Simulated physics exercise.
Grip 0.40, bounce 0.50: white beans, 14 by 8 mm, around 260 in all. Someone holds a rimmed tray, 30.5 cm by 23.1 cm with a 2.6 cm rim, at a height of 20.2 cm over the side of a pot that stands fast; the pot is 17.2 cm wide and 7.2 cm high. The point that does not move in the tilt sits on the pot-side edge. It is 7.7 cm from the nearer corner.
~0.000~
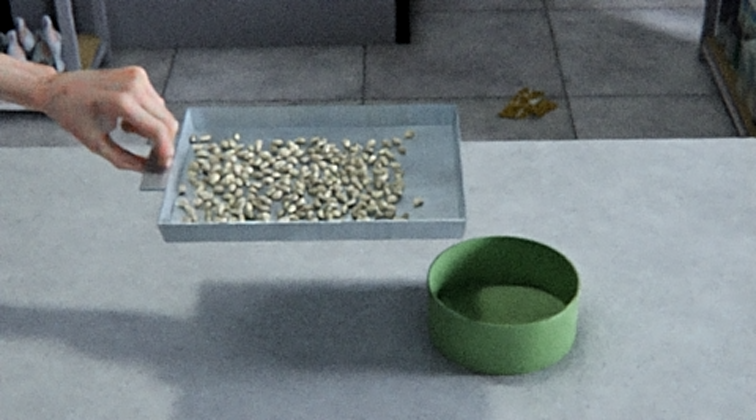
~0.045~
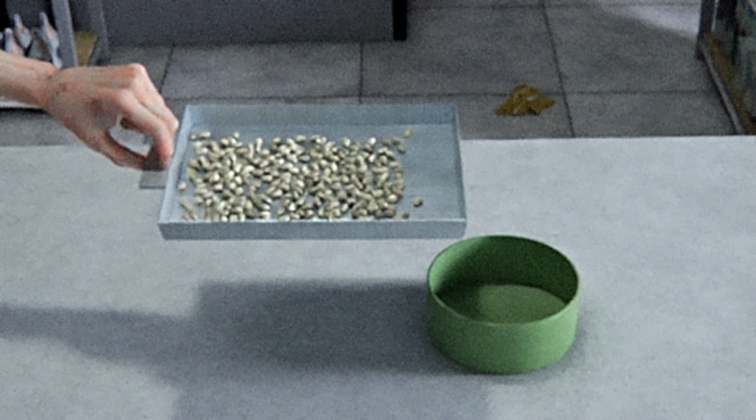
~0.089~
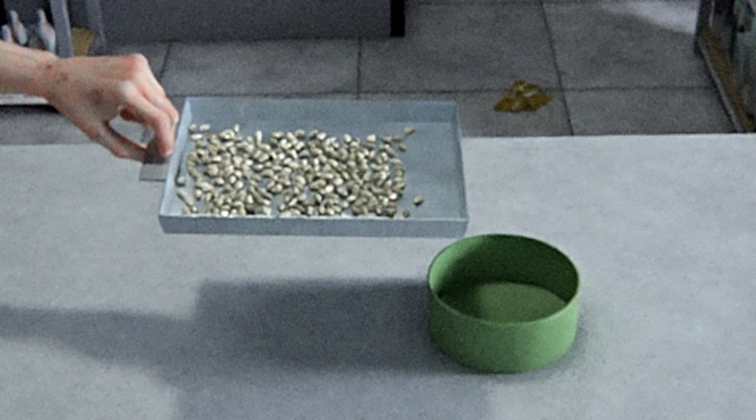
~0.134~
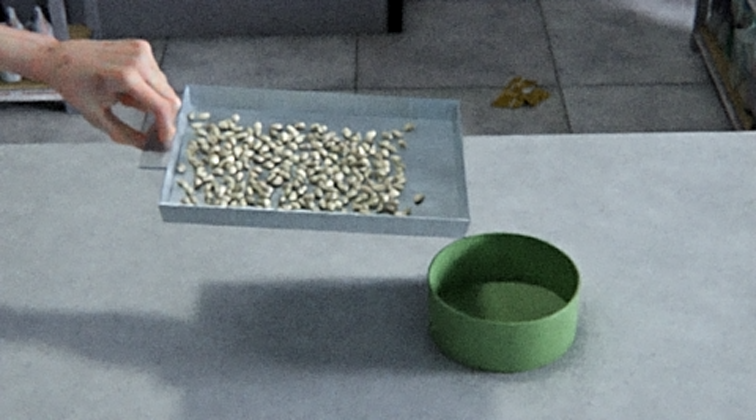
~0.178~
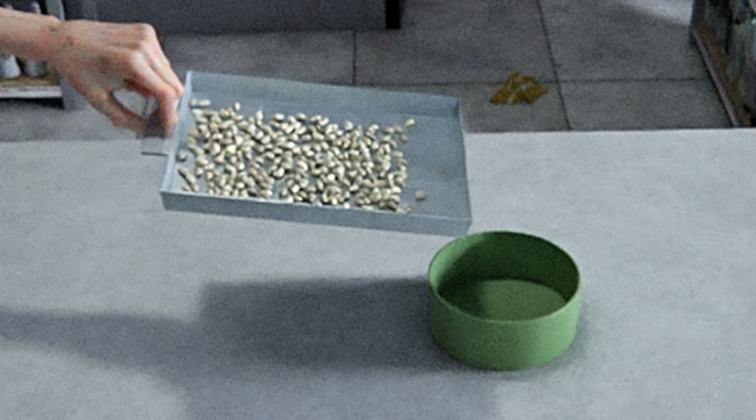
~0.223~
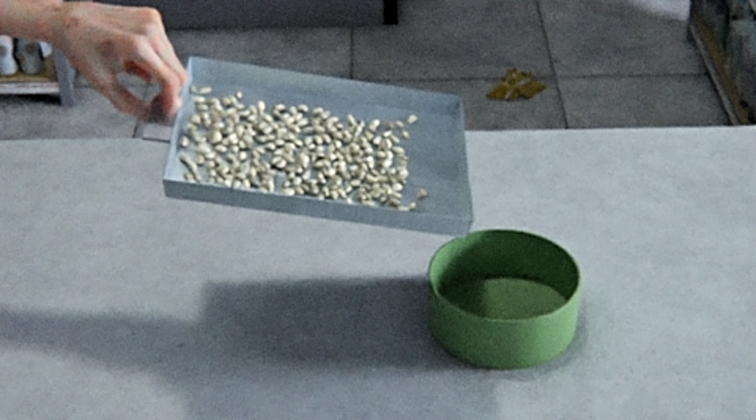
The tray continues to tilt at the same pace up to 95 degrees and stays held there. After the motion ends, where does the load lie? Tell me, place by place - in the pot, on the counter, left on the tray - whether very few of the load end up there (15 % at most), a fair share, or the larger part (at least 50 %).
Pot - the larger part, counter - a fair share, left on the tray - very few.
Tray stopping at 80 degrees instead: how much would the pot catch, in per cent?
Near 35 %, then.
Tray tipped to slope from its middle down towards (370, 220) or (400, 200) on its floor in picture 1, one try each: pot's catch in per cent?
First try: About 0 percent; second try: About 20 percent.
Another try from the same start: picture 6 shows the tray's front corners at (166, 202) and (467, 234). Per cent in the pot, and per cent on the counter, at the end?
Pot 0 % / counter 95 %.
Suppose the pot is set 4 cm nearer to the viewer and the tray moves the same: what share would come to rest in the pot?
In that case some 85 per cent.
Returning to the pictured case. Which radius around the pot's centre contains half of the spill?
I'd say close to 18 centimetres.
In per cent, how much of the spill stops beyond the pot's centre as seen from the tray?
About 70 per cent.
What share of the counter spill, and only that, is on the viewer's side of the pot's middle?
Estimate: Close to 90 per cent of the pieces.
After 0.81 s, tilt 51 degrees; the tray holds 100 %, the pot 0 %.
Then, at 1.20 s, tilt 77 degrees; the tray holds 75 %, the pot 15 %.
After 1.68 s, tilt 95 degrees; the tray holds 20 %, the pot 45 %.
By 2.8 s all is still; pot 70 %, counter 25 %, tray 5 %.
